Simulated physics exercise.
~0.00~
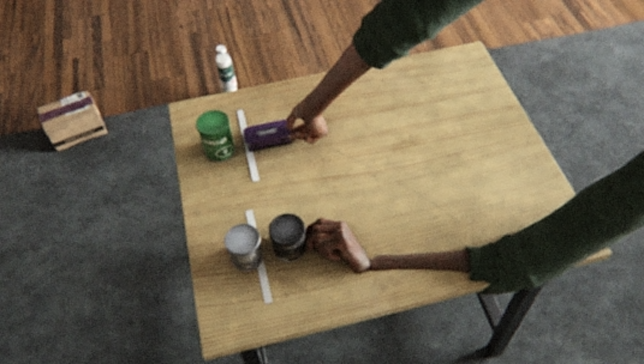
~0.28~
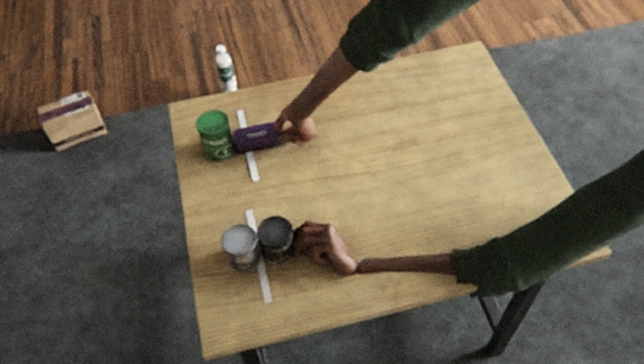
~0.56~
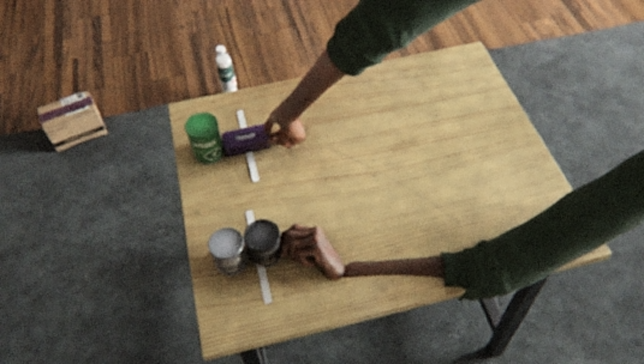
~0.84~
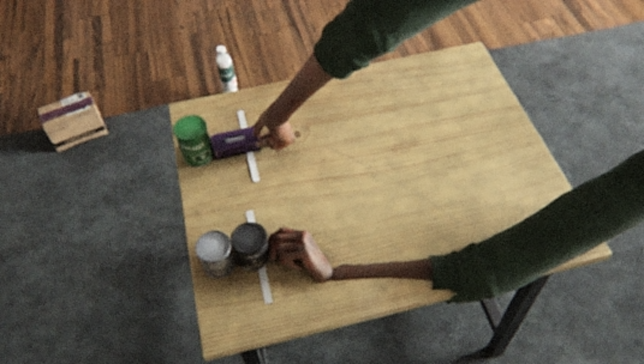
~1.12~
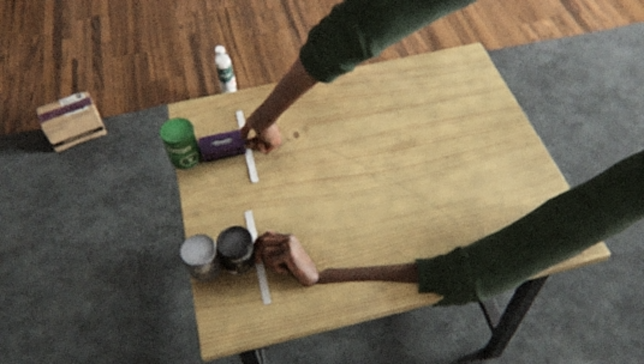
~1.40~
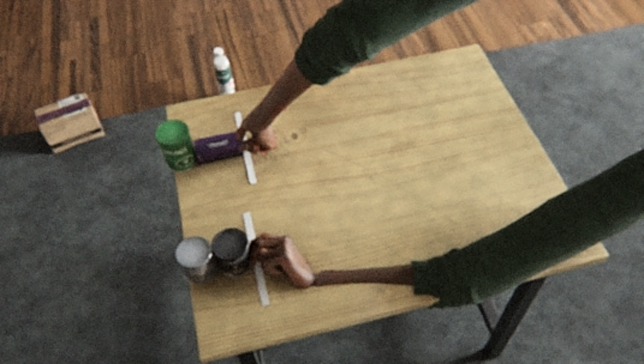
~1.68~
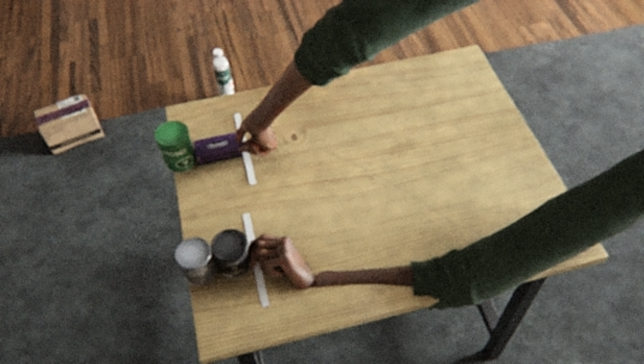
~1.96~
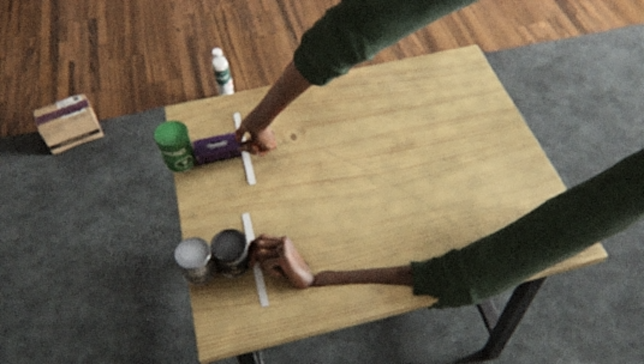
We see two hands on a wooden table slowly push a purple case against an upright green tin and a black pot against a grey pot, sliding all four left past white tape strips; the hands then stop, with the tin and grey pot still on the table near its left edge.
